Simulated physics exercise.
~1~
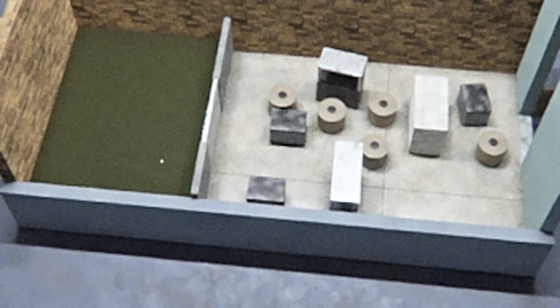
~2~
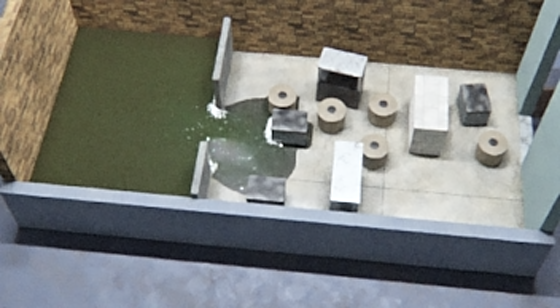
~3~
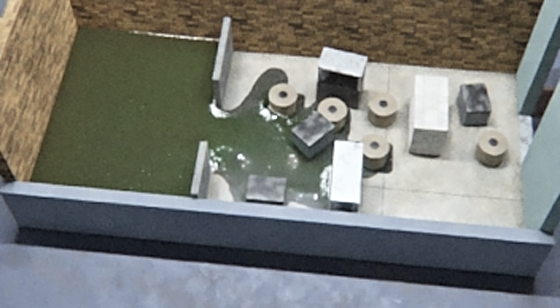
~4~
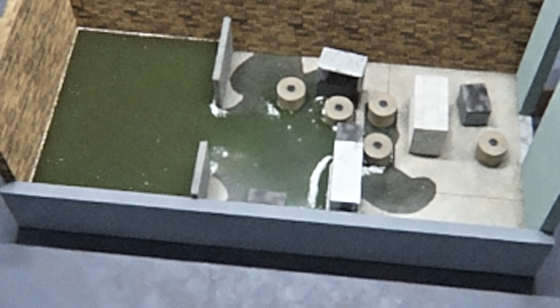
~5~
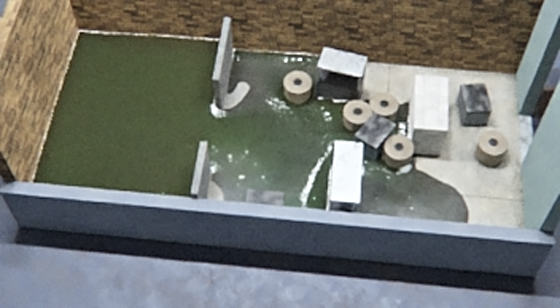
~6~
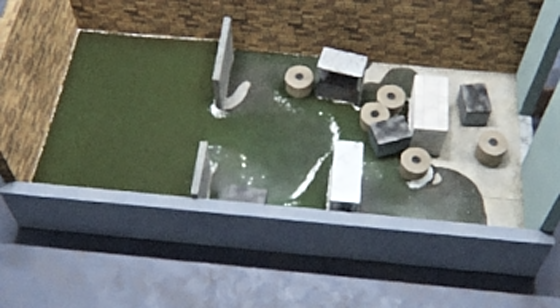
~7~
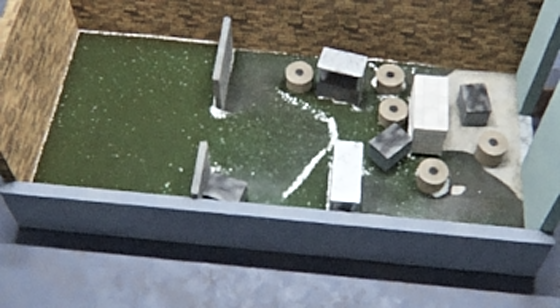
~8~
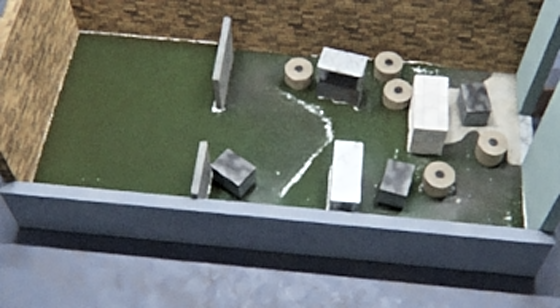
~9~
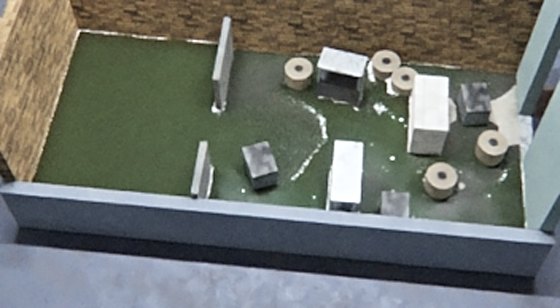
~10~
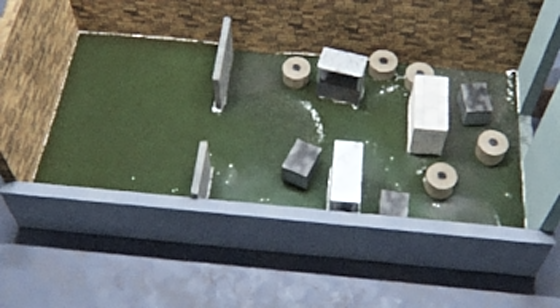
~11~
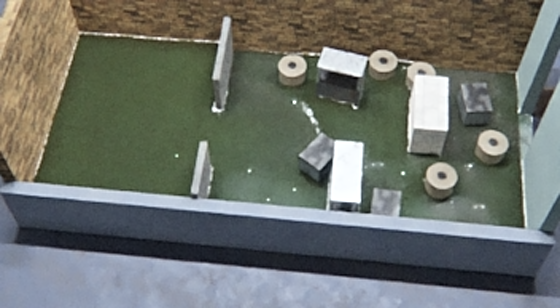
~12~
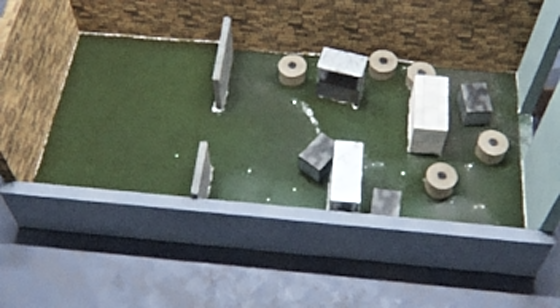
A storeroom with brick-patterned walls and a low blue-grey front wall is seen from above, with green water held behind a partition on the left. Tan round tubs, dark grey chests and taller white blocks stand on the pale floor to the right. The middle of the partition opens, and foaming water spreads rightward, pushing one chest against the tubs and shifting several of them. Another chest near the front drifts left, then swings back right as water covers the floor. The first chest slides down to the front wall, the foam thins, and everything settles in green water.
